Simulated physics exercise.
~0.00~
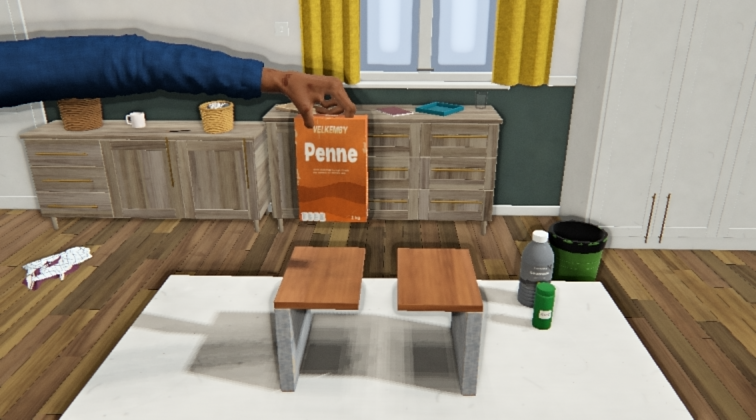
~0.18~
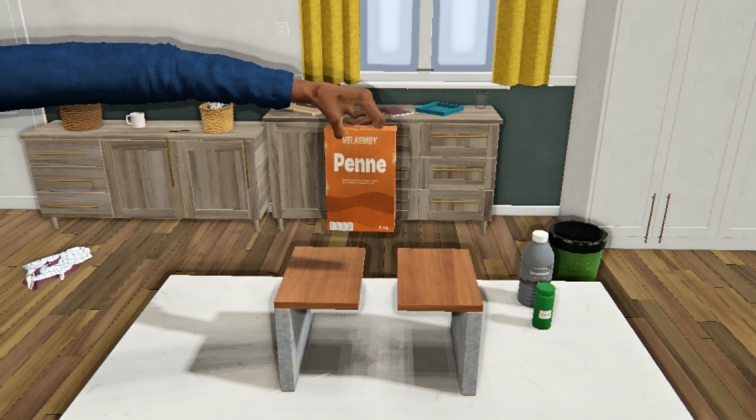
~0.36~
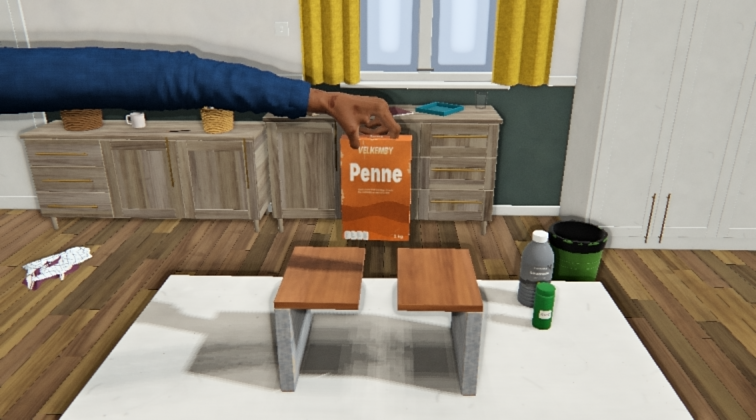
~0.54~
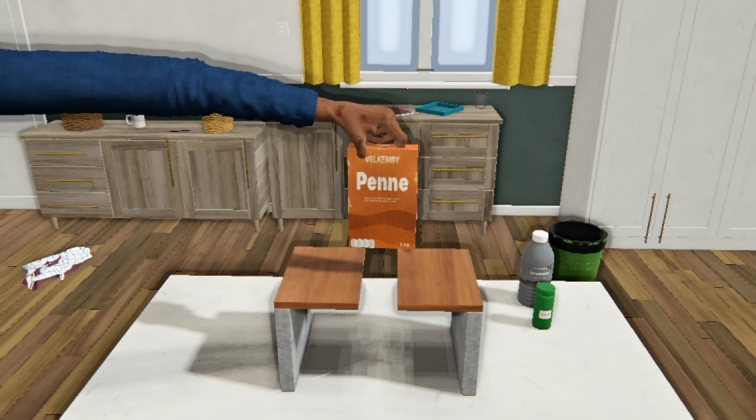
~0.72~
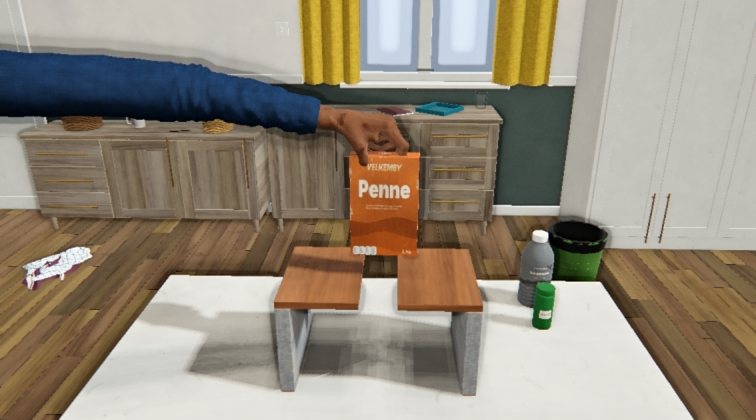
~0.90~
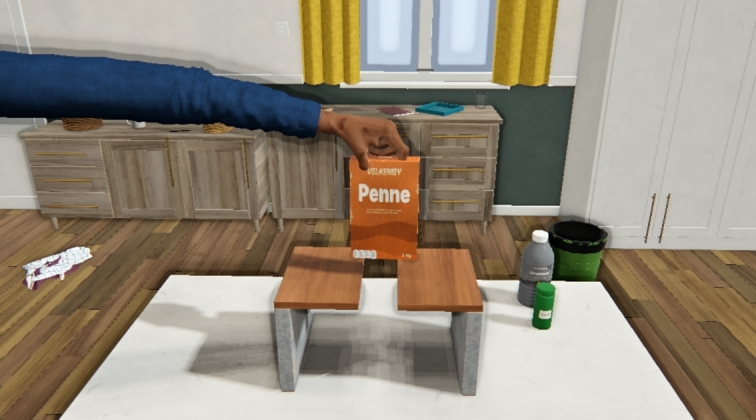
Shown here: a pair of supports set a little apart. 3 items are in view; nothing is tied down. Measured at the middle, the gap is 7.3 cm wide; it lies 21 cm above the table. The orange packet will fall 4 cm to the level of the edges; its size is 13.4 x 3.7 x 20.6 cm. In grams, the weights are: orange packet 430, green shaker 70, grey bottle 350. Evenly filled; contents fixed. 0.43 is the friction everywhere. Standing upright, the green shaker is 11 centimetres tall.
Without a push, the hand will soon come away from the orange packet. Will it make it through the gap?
No.
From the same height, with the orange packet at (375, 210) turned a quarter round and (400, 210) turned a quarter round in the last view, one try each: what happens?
First try: It drops through; second try: It lodges.
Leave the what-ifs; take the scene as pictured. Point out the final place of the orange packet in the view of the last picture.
(384, 227).
By 1.22 s, orange packet 4 cm from its spot near (384, 227).
By 1.56 s, orange packet resting near (384, 227).
When it is over (1.9 s), not toppled but over 4 cm from the start, orange packet; the other 2 within 4 cm of the start. End places, in pixels of the last picture, orange packet near (384, 227). The packet is caught.
